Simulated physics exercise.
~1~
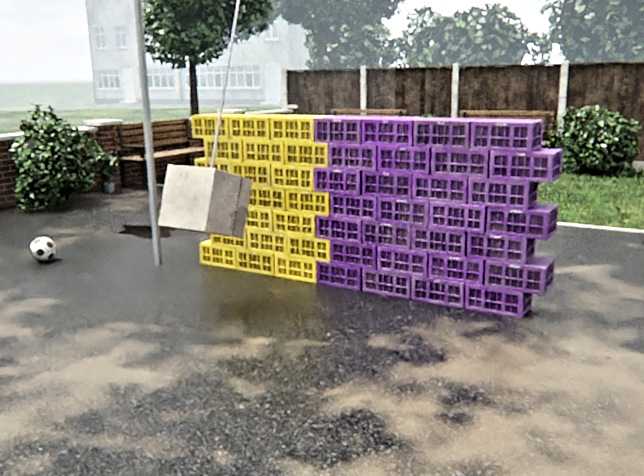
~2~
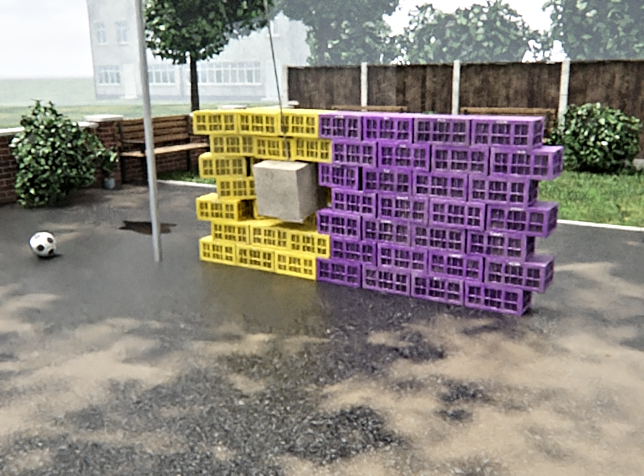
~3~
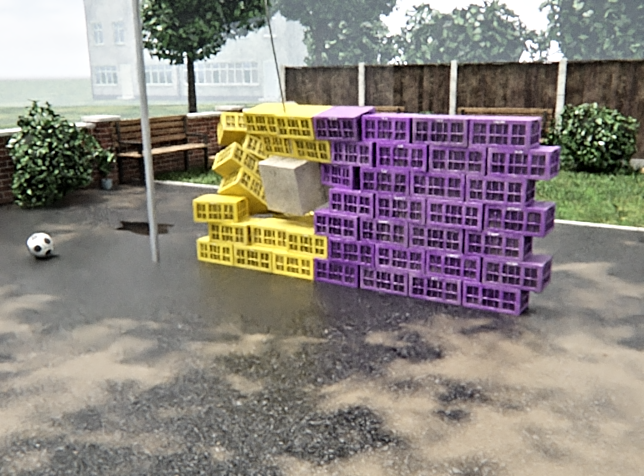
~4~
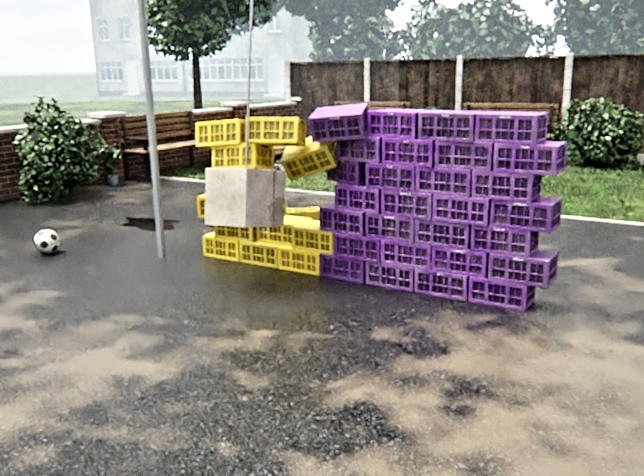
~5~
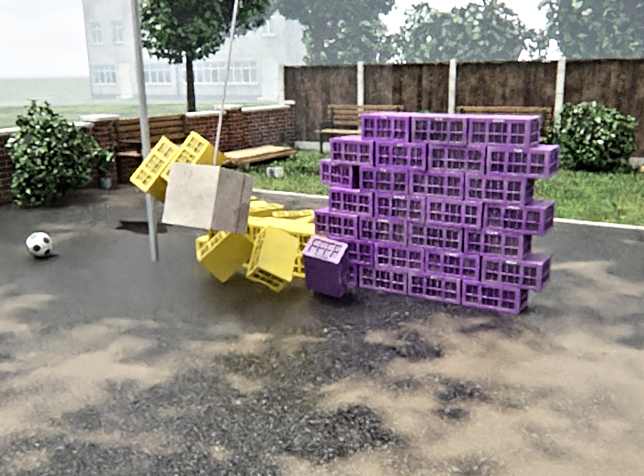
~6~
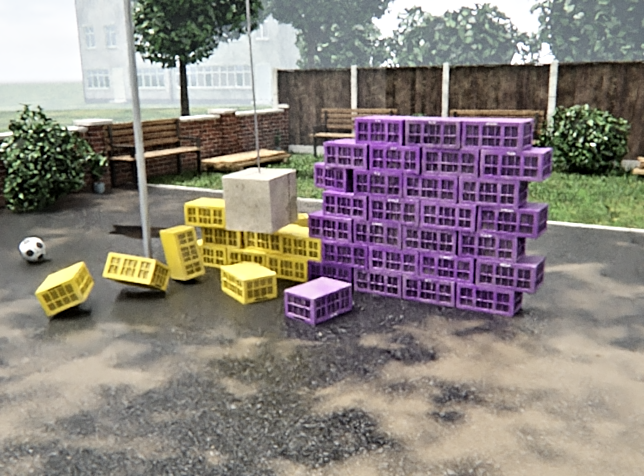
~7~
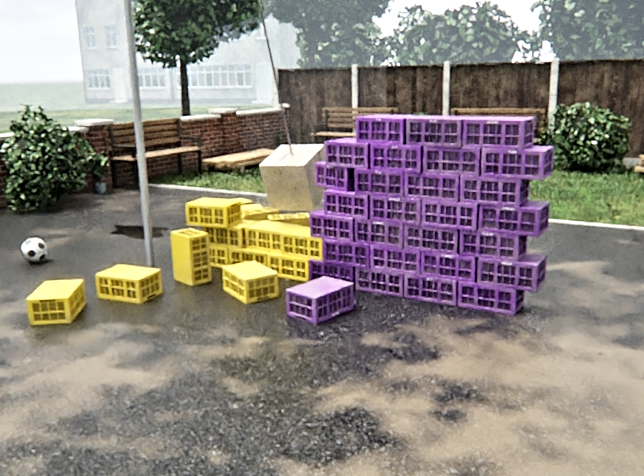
A wall of yellow and purple crates loses most of its yellow end to a swinging block.
